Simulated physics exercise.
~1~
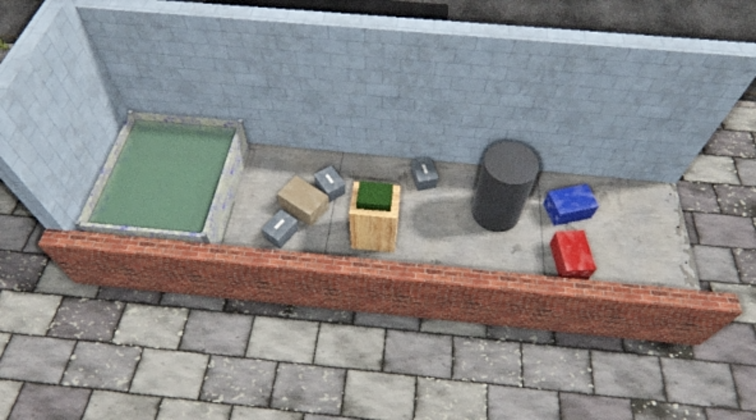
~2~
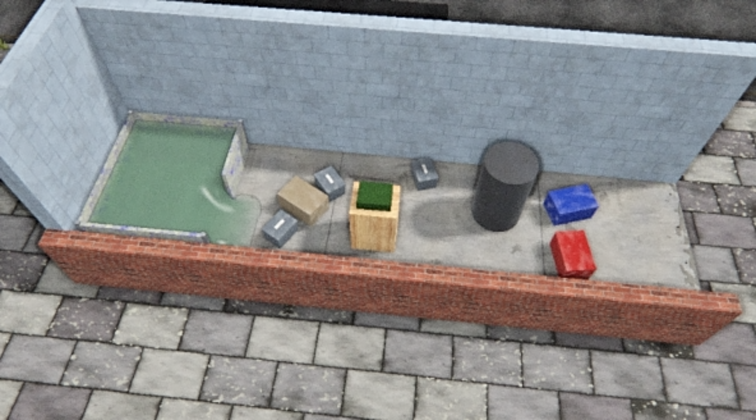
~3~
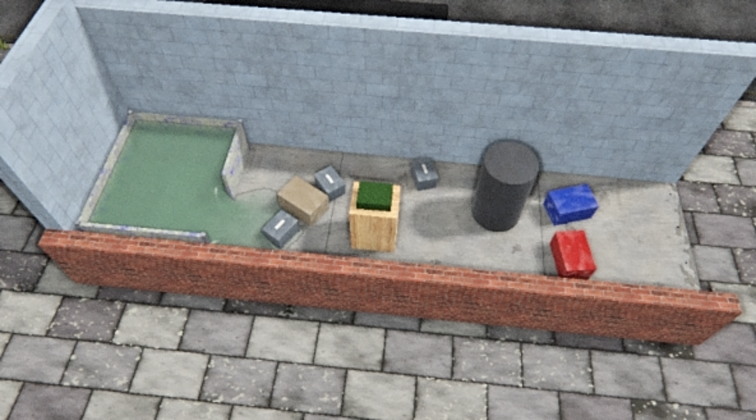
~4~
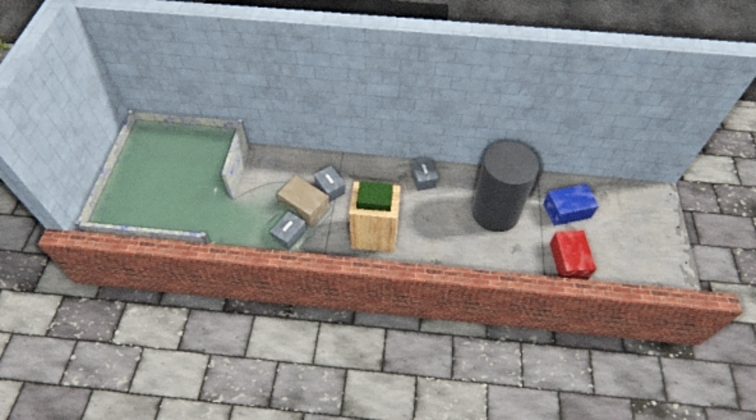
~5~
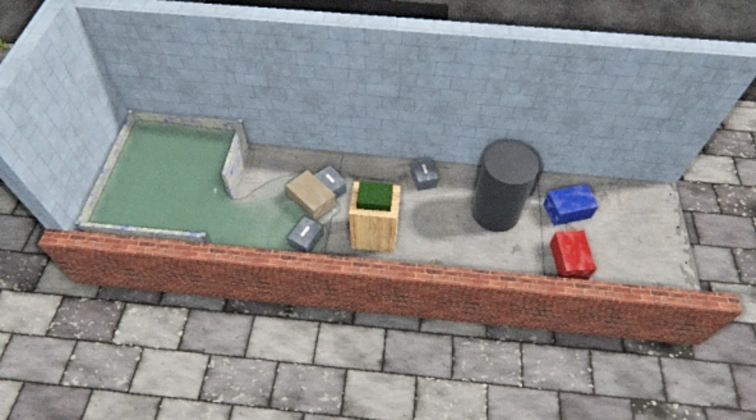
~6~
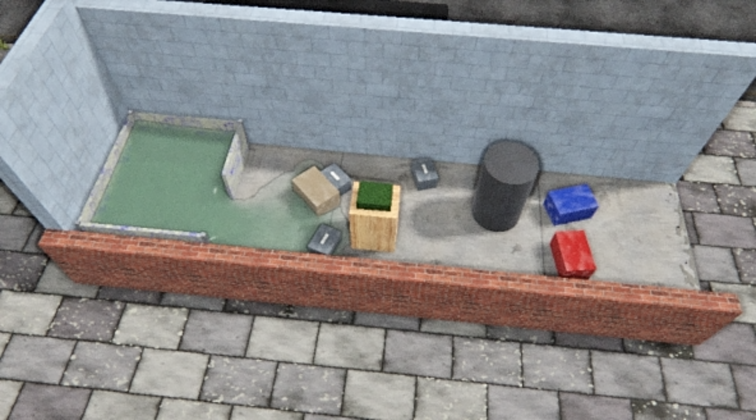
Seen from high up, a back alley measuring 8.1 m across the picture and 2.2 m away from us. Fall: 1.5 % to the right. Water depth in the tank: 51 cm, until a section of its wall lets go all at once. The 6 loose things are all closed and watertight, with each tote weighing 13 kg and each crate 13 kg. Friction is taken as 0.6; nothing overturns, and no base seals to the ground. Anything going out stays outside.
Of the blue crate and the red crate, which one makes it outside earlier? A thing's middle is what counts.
The red one makes it out earlier.
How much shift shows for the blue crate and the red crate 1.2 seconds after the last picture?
About 0 and 0 cm.
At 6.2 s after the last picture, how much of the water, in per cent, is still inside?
Roughly 70 percent.
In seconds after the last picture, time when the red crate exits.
Close to 3.0 s, I'd say.
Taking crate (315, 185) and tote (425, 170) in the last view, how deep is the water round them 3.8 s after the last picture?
First about 4 cm, second about 5 cm.
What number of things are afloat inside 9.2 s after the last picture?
1 at that moment.
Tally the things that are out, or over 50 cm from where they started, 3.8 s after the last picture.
6.
Then, 1.2 s after the last picture the blue crate is near (573, 199), 0.0 m from its start, aground; the red crate is near (577, 250), 0.0 m from its start, aground; 0 of 6 are out; 0 afloat.
Then, 3.8 s after the last picture the blue crate is near (636, 207), 0.9 m from its start, aground; the red crate has gone out (3.0 s after the last picture); 1 of 6 are out; 1 afloat.
Then, 6.2 s after the last picture the blue crate has gone out (4.8 s after the last picture); the red crate has gone out (3.0 s after the last picture); 3 of 6 are out; 0 afloat.
Then, 9.2 s after the last picture the blue crate has gone out (4.8 s after the last picture); the red crate has gone out (3.0 s after the last picture); 3 of 6 are out; 1 afloat.
